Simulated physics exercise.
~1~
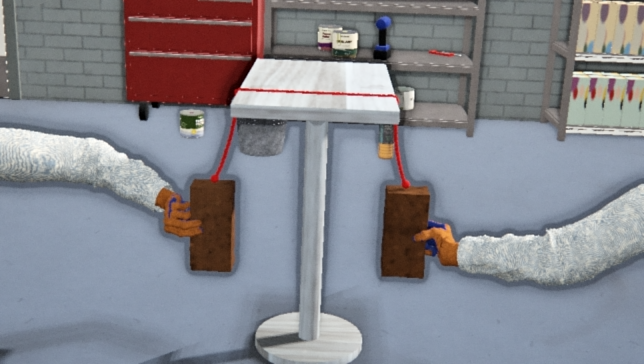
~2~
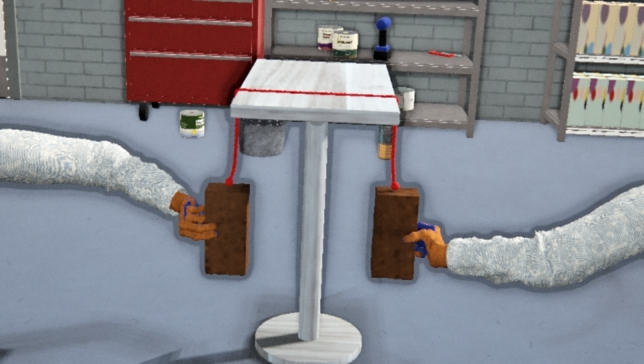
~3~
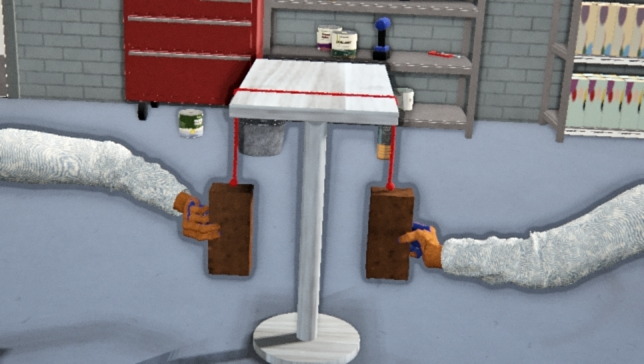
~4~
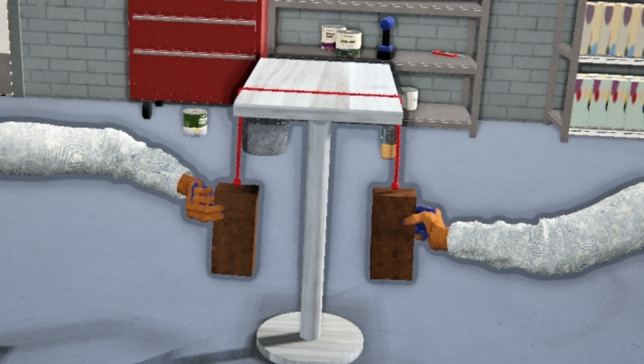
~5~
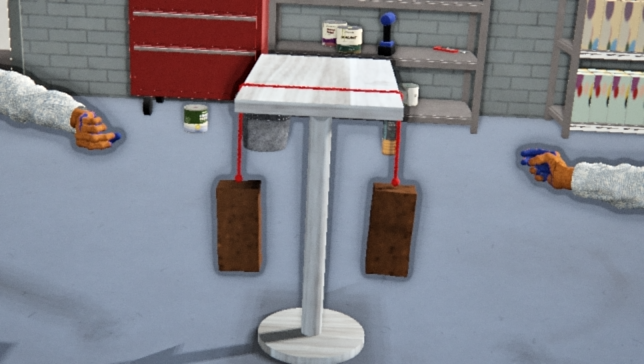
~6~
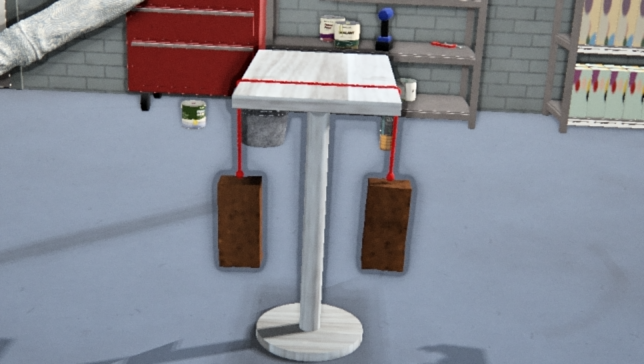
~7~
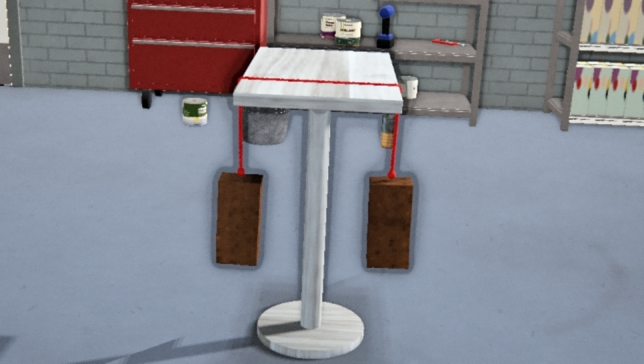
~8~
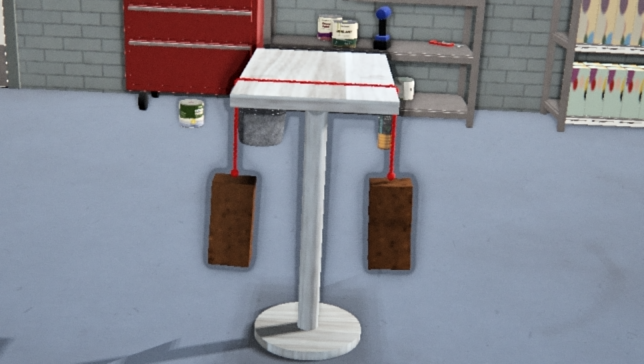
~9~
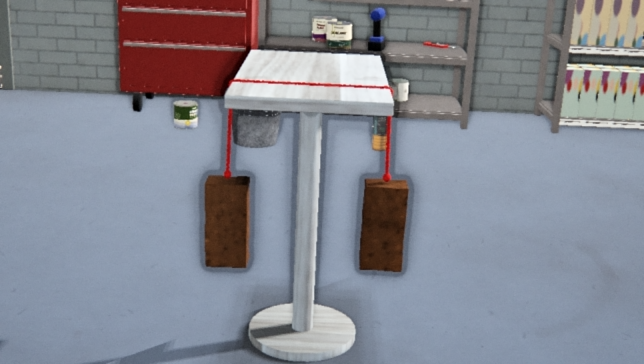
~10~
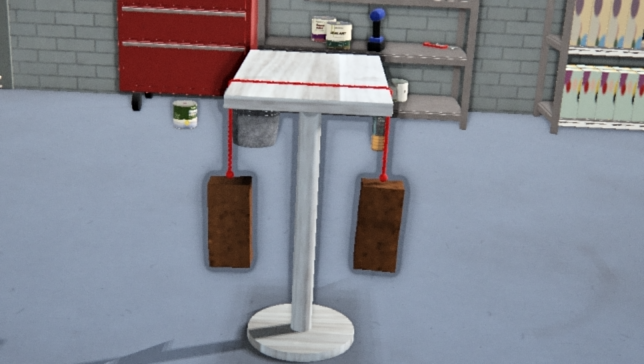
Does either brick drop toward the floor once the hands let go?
No, neither brick drops. Both stay hanging at about the same height on either side of the table, with the red cord still across the top.
Two hands steady bricks hanging from a red cord, then withdraw, leaving both bricks balanced.
